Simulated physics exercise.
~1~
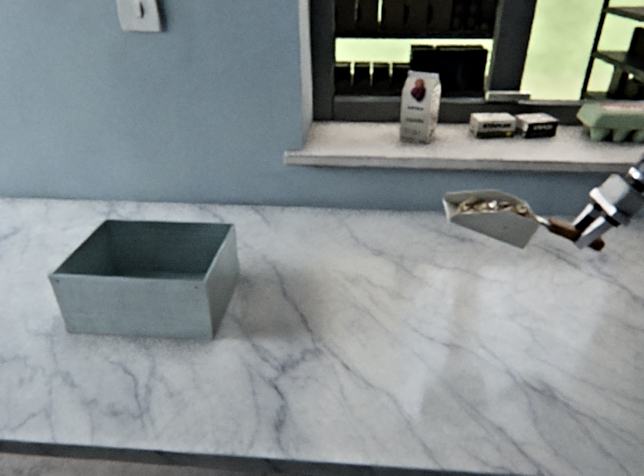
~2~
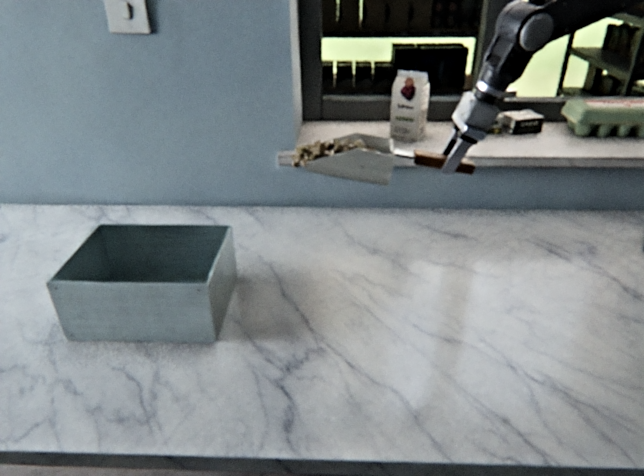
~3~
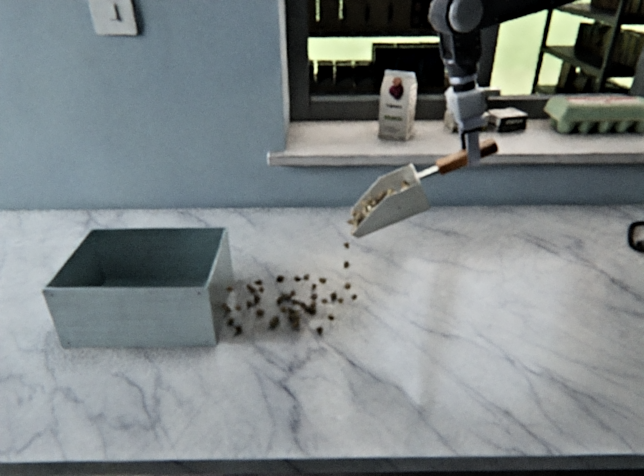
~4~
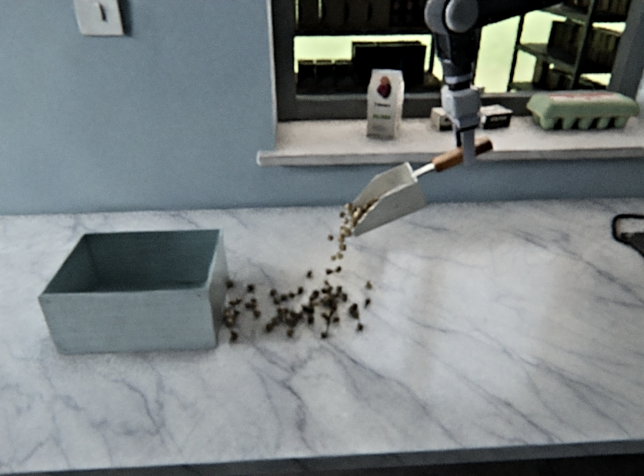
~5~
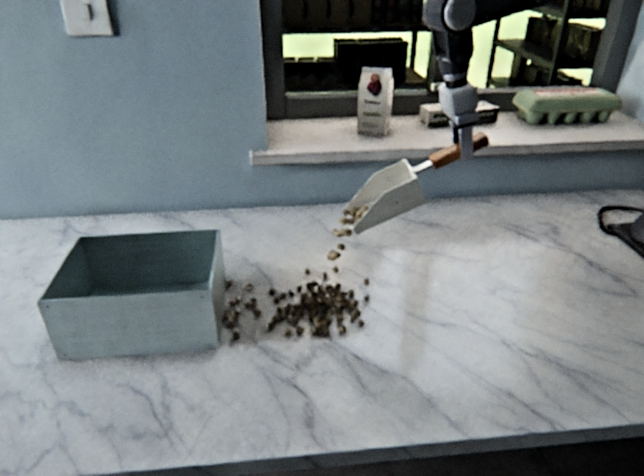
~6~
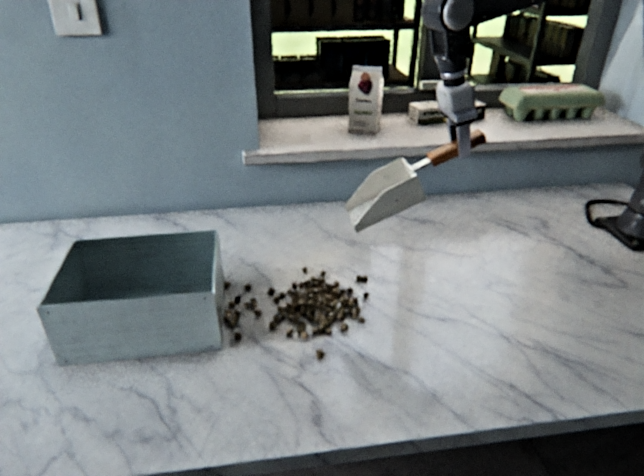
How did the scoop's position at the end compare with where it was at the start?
At the end the scoop was farther left and closer to the box, hanging above the counter, whereas it had started farther over to the right.
